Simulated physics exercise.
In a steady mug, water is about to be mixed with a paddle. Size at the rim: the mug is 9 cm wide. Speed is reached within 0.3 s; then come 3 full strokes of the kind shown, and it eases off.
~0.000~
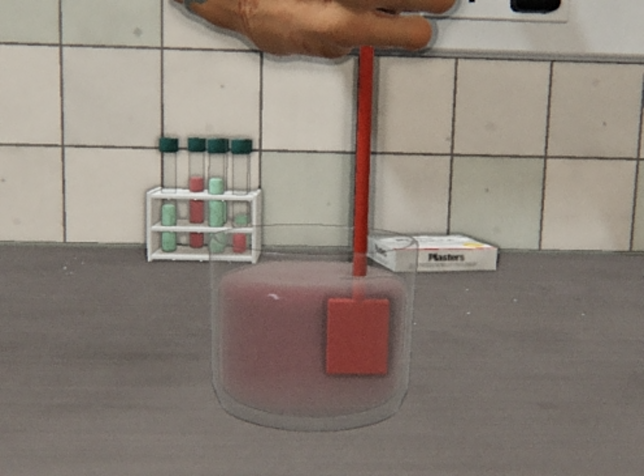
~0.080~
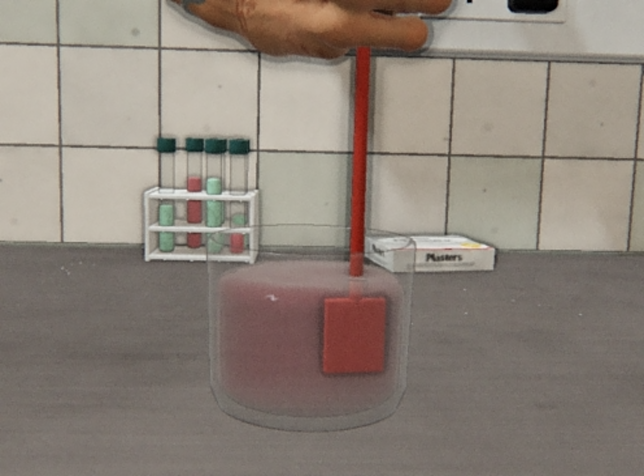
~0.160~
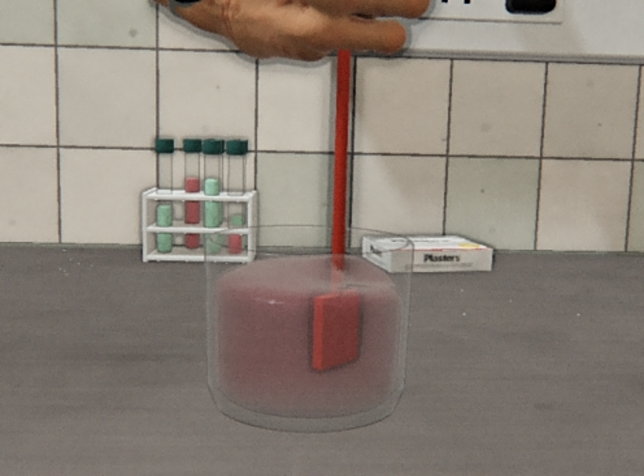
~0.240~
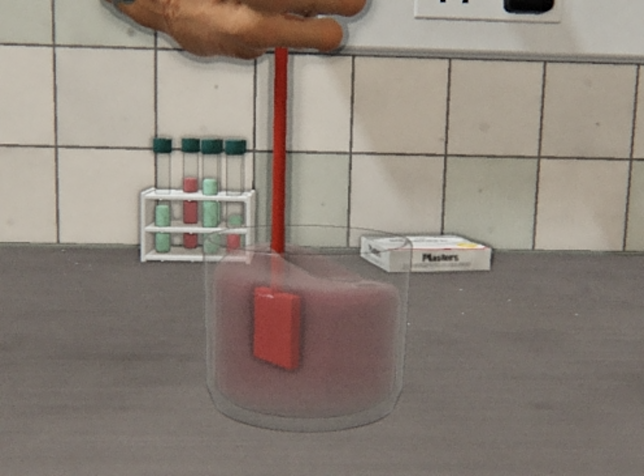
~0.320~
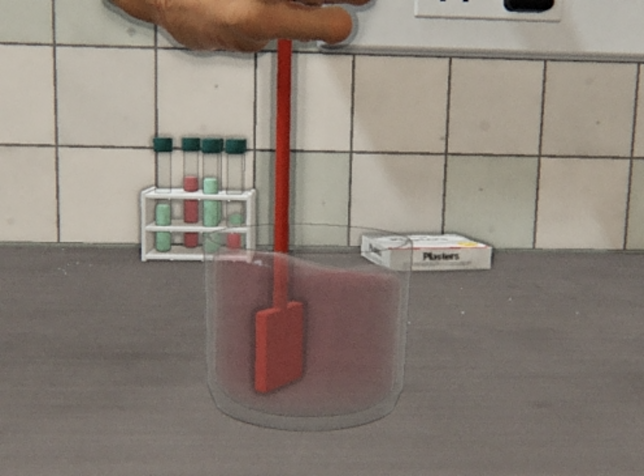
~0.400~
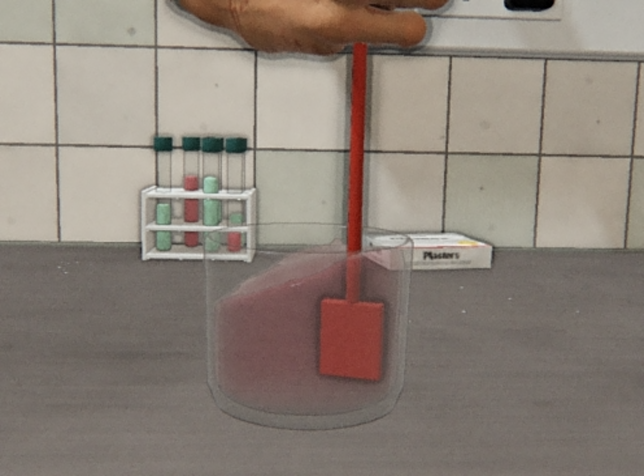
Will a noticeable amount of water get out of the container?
Yes.
After 0.58 s 2 ml is over the rim.
After 0.76 s 7 ml is over the rim.
After 0.94 s 11 ml is over the rim.
After 1.12 s 13 ml is over the rim.
In the end 14 ml is over the rim.
